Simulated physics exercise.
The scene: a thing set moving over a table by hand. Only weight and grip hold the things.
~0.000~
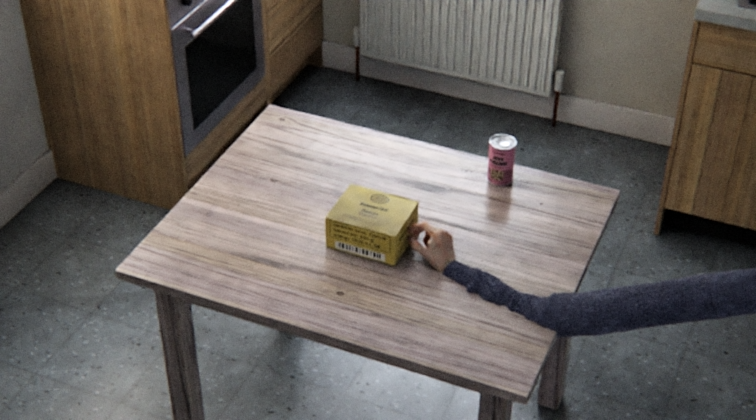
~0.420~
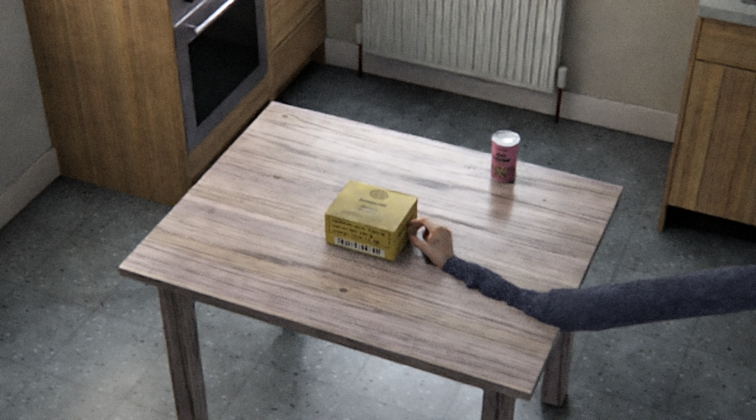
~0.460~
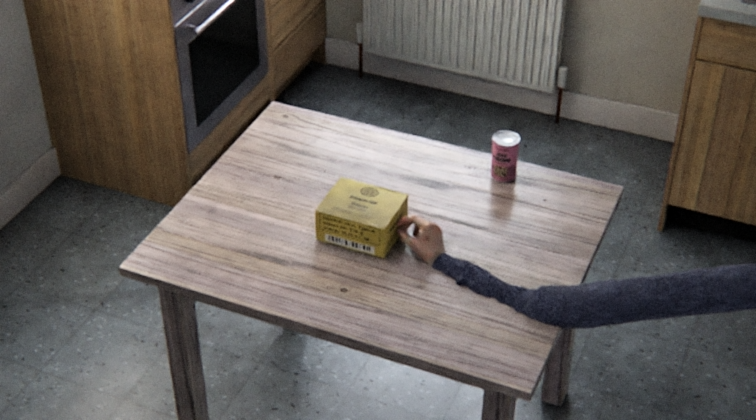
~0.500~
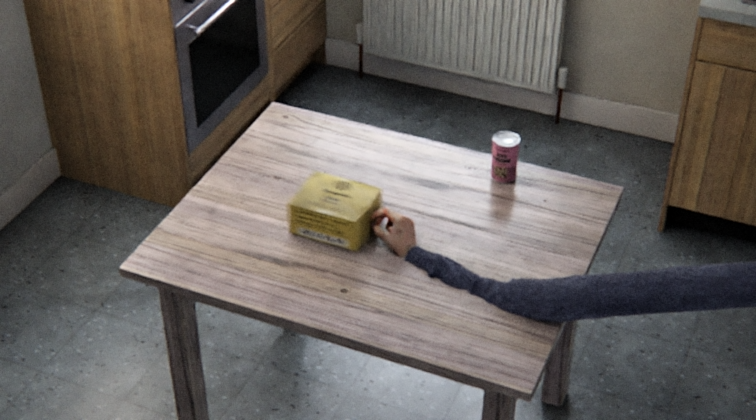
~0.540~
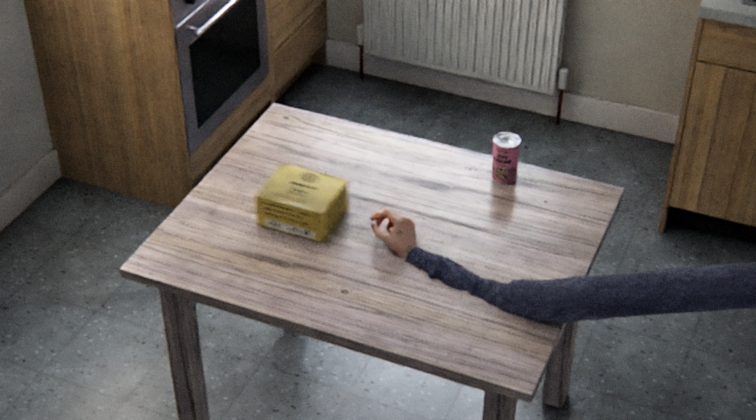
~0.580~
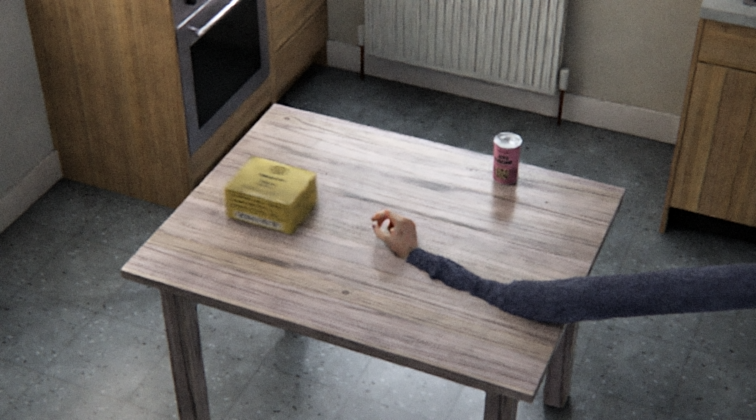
A yellow box on a wooden table is pushed to the left by a hand reaching in from the right, then slides farther left on its own while the hand stays behind and a pink can stands still.
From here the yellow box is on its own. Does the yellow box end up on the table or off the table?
The yellow box falls off the table.
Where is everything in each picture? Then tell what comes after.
The first frame shows under the hand; yellow box (372, 224).
The second frame shows under the hand; yellow box (372, 220).
The third frame shows under the hand; yellow box (362, 217).
The fourth frame shows yellow box (336, 210).
The fifth frame shows yellow box (302, 202) displaced a little.
The sixth frame shows yellow box (272, 195) displaced about its own width.
Around 0.78 s, yellow box now off the table.
Around 0.98 s, things are still on the move.
Around 1.18 s, as before.
Finally (1.3 s), off the table, yellow box.
